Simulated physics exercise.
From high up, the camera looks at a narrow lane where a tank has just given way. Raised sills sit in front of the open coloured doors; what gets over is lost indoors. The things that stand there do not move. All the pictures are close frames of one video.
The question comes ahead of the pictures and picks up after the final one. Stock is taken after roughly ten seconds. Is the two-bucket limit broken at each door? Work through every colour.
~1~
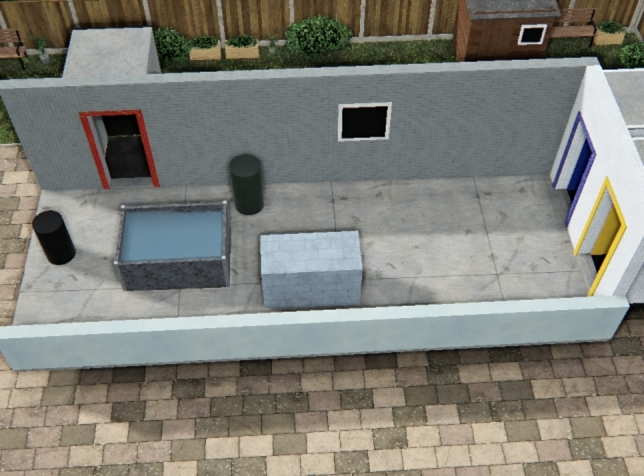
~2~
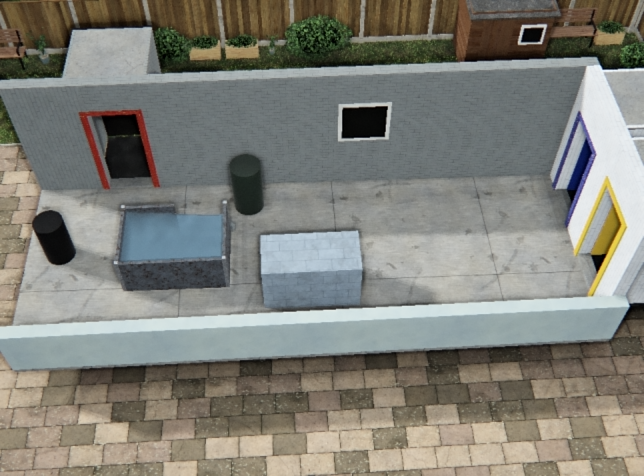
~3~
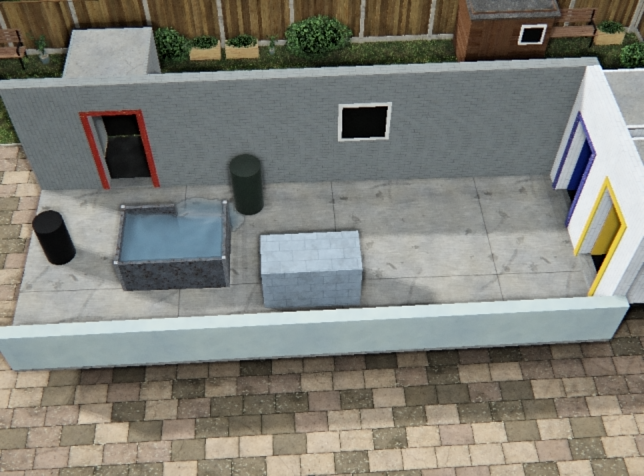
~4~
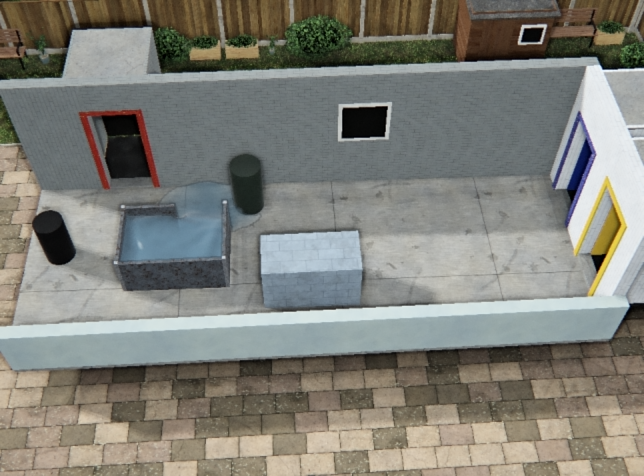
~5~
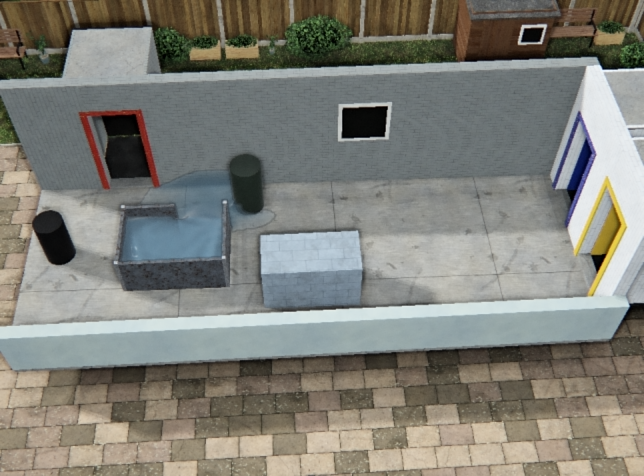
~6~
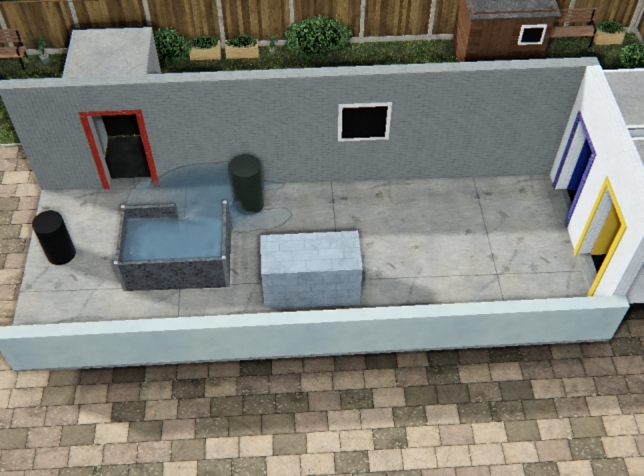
The yellow door counts as not over, the blue door counts as over, the red door counts as over.
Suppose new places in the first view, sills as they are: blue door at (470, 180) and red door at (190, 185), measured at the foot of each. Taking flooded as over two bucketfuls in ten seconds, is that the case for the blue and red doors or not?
So the blue door ends up below and the red door ends up above.
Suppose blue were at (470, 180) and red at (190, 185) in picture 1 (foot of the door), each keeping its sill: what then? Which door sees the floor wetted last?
That would be the yellow-painted one.
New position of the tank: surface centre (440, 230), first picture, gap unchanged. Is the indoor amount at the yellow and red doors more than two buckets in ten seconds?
I would say the yellow one remains below the mark and the red one remains below the mark.
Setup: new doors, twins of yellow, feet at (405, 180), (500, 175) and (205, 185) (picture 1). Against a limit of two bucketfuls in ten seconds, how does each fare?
So it goes runs below, then runs below, then runs above.
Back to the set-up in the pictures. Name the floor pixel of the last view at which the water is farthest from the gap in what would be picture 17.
Close to (471, 178), I think.
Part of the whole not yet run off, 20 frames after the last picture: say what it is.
84 %.
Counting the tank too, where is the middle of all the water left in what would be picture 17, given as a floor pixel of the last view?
It's close to (208, 226).
A moment on, water covers 20 % of the floor; the yellow door not reached, the blue door not reached, the red door under two buckets in.
Next, water covers 40 % of the floor; the yellow door not reached, the blue door not reached, the red door under two buckets in.
Then, water covers 70 % of the floor; the yellow door wet at the sill, nothing in, the blue door under two buckets in, the red door over two buckets in.
Later, water covers 75 % of the floor; the yellow door wet at the sill, nothing in, the blue door over two buckets in, the red door over two buckets in.
In the end, water covers 80 % of the floor; the yellow door under two buckets in, the blue door far over two buckets in, the red door over two buckets in.
